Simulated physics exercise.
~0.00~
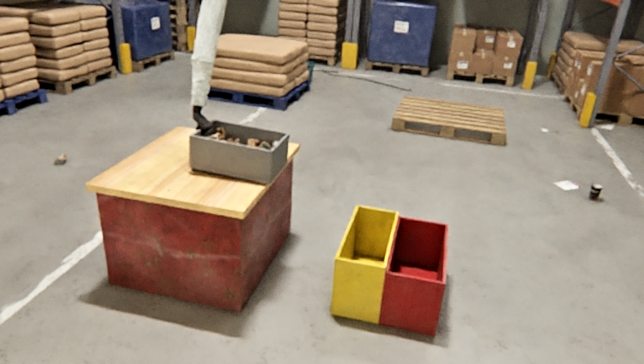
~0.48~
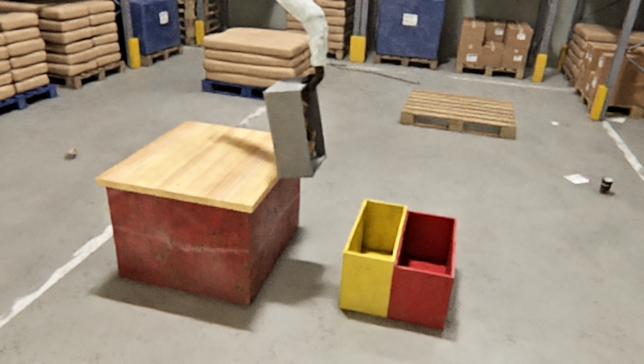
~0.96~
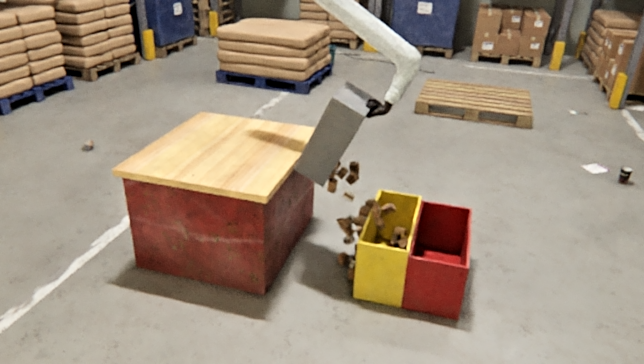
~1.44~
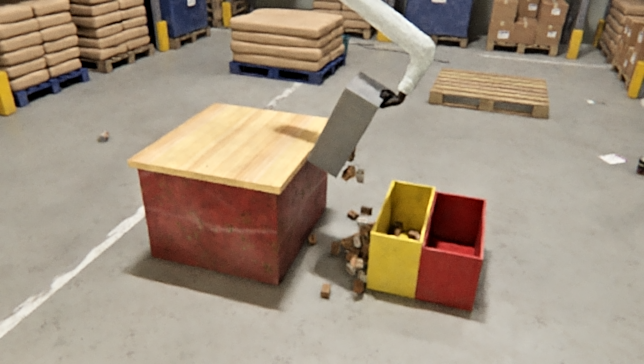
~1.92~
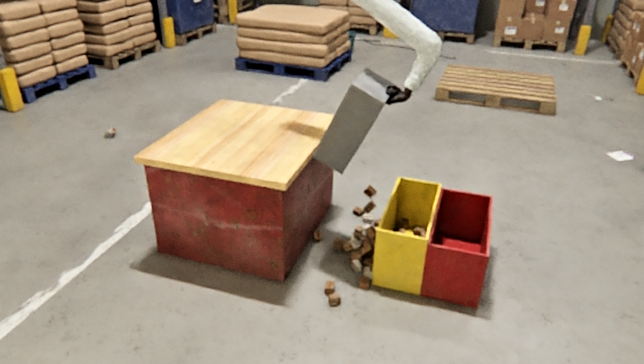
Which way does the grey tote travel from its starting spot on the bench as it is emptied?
It moves to the right, going past the edge of the bench top towards the yellow trough.
Warehouse floor, white arm tipping a grey tote beside a bench, some brown parcels landing in a yellow trough, more spilling short.
